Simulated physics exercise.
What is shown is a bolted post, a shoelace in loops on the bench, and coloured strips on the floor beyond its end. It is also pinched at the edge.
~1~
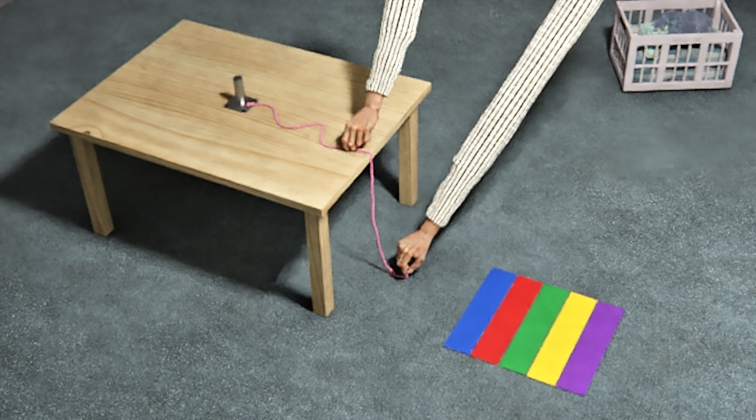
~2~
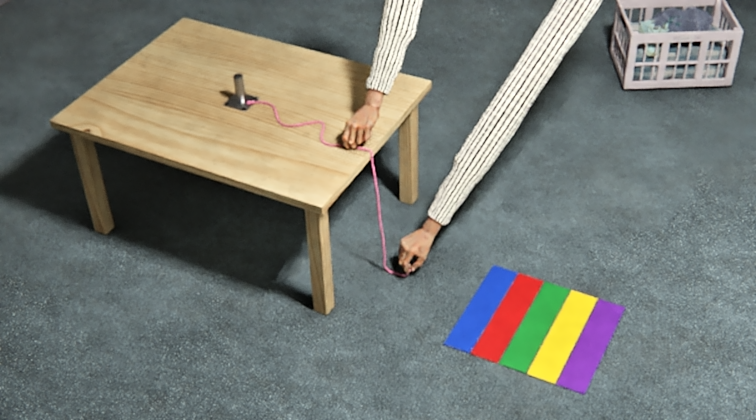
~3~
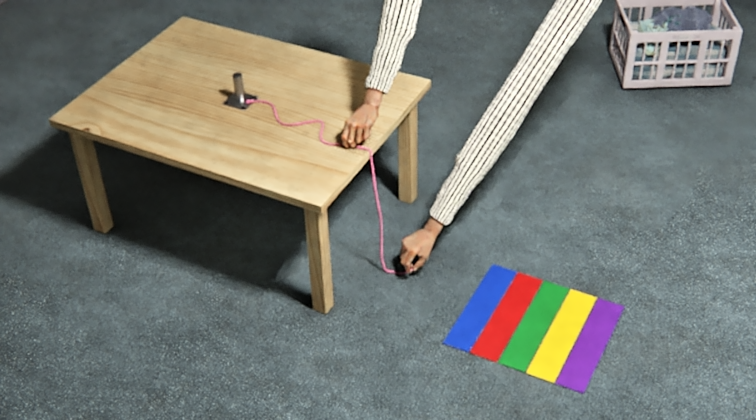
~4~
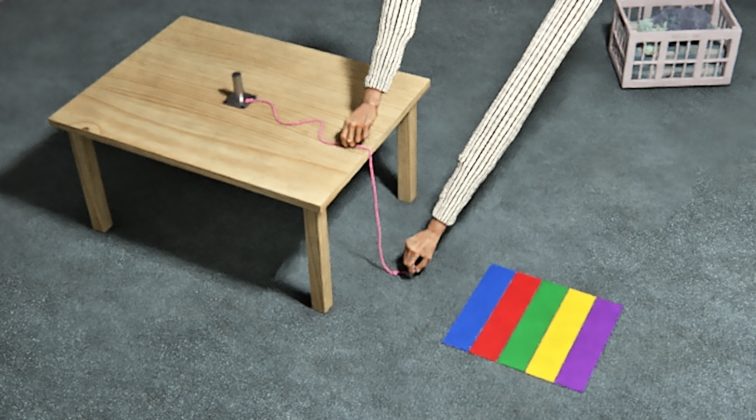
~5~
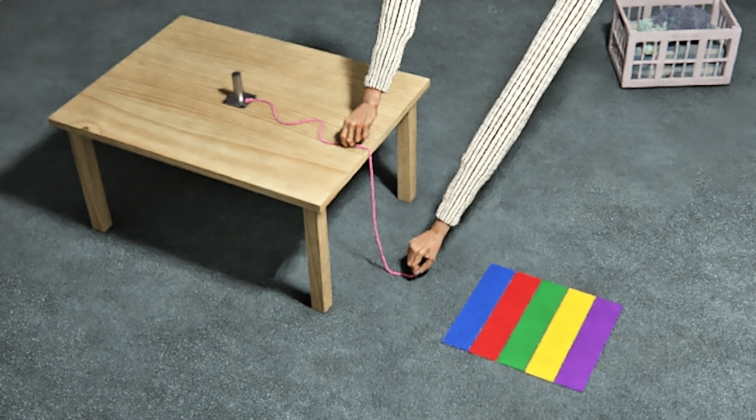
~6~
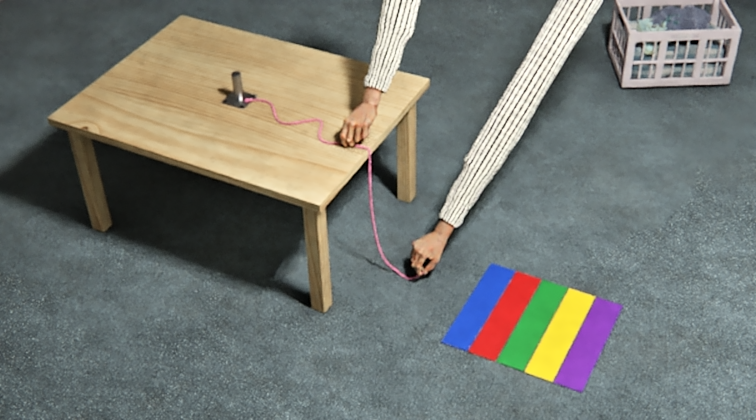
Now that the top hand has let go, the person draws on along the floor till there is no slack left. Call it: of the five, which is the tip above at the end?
The green strip.
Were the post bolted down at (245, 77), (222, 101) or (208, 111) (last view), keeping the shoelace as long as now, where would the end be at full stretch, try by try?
Close to (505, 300), (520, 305) and (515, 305) in that order.
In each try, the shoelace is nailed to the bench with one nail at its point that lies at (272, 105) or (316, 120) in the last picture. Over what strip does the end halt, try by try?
The end stops on green and then on red.
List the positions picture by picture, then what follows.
The first picture shows end (408, 271); blue (465, 335); red (493, 345); green (520, 355); yellow (549, 365); purple (578, 375).
The second picture shows end (410, 270); shoelace through (271, 105) (306, 124) (330, 145) (373, 167) (379, 215) (384, 262).
The third picture shows end (412, 270).
The fourth picture shows end (415, 270); shoelace through (270, 103) (304, 122) (328, 143) (371, 165) (377, 213) (382, 260).
The fifth picture shows end (418, 271).
The sixth picture shows end (422, 273); shoelace through (269, 103) (304, 122) (328, 143) (369, 165) (372, 211) (384, 259).
Soon after, end near (495, 297); over blue.
Then, end near (521, 306); over red.
At full stretch, end near (536, 311); over green. It gets as far as the green strip.
